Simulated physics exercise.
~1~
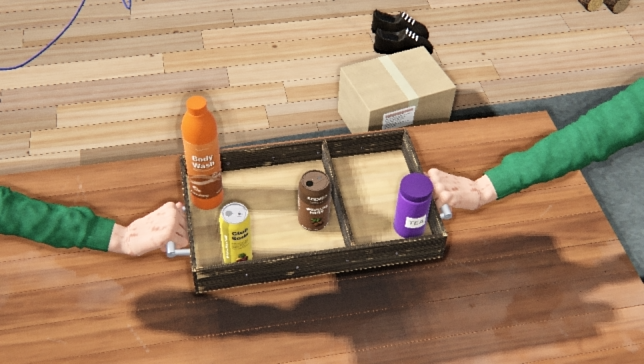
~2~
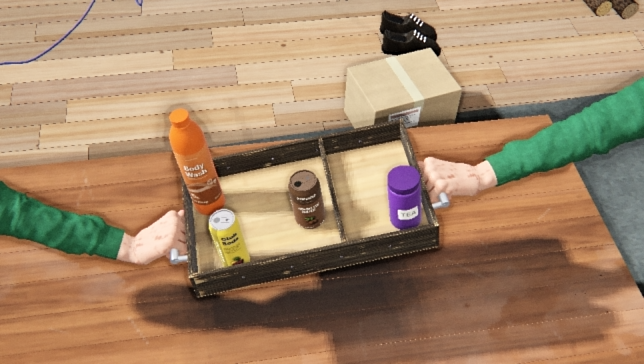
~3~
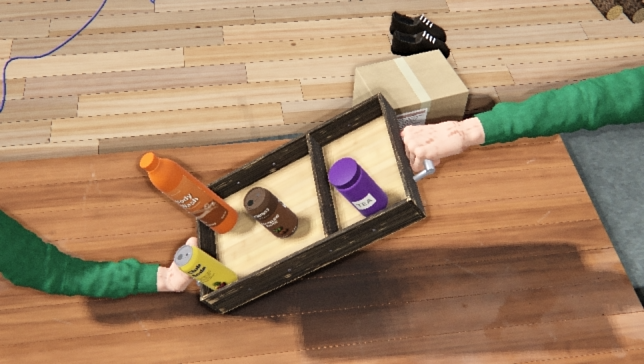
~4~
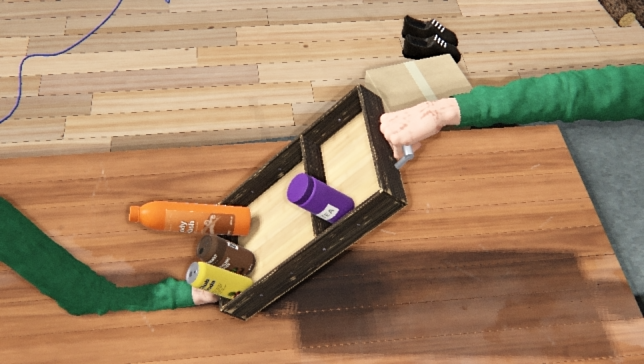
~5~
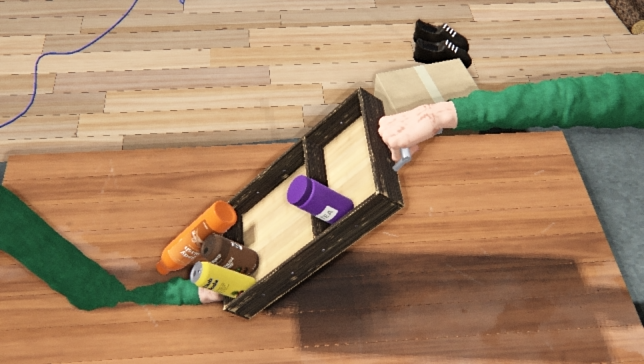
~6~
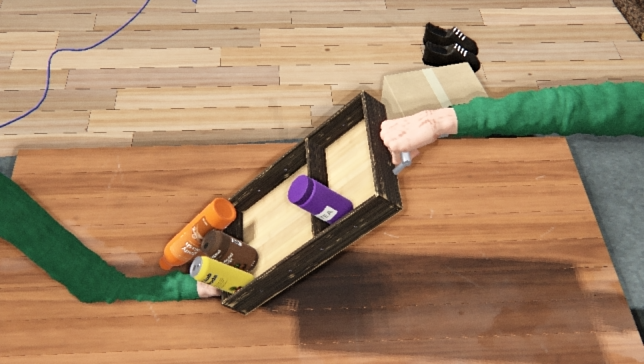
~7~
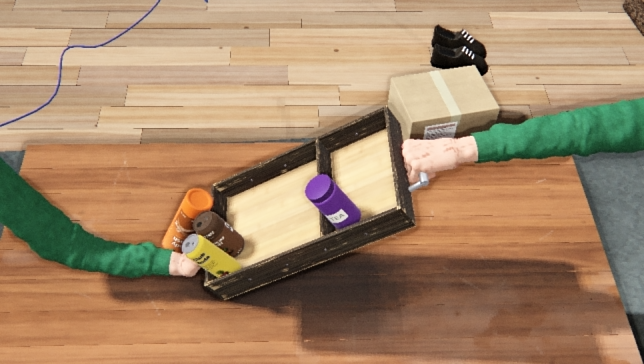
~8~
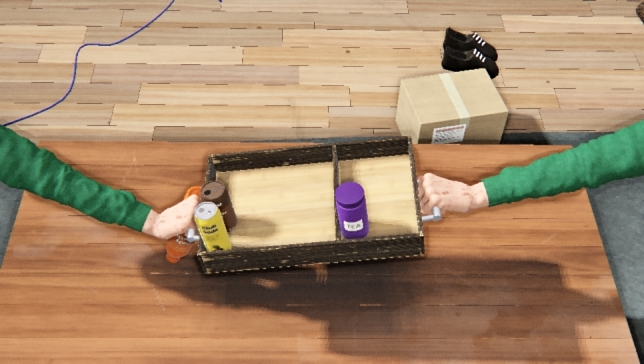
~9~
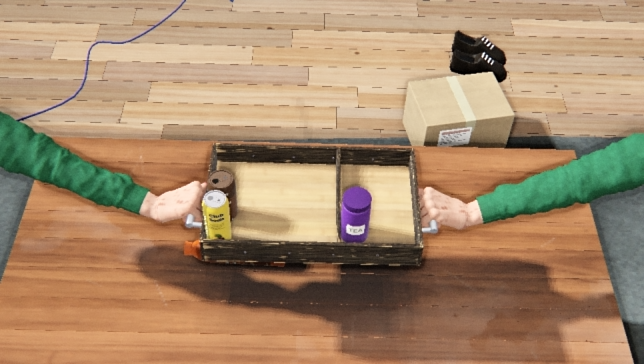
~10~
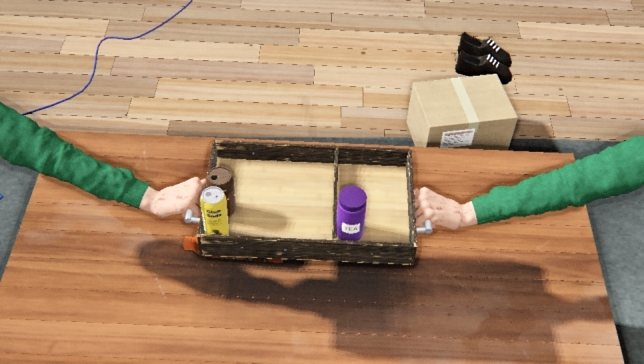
A hand-held wooden crate tips steeply left, spilling the orange bottle, then returns level.
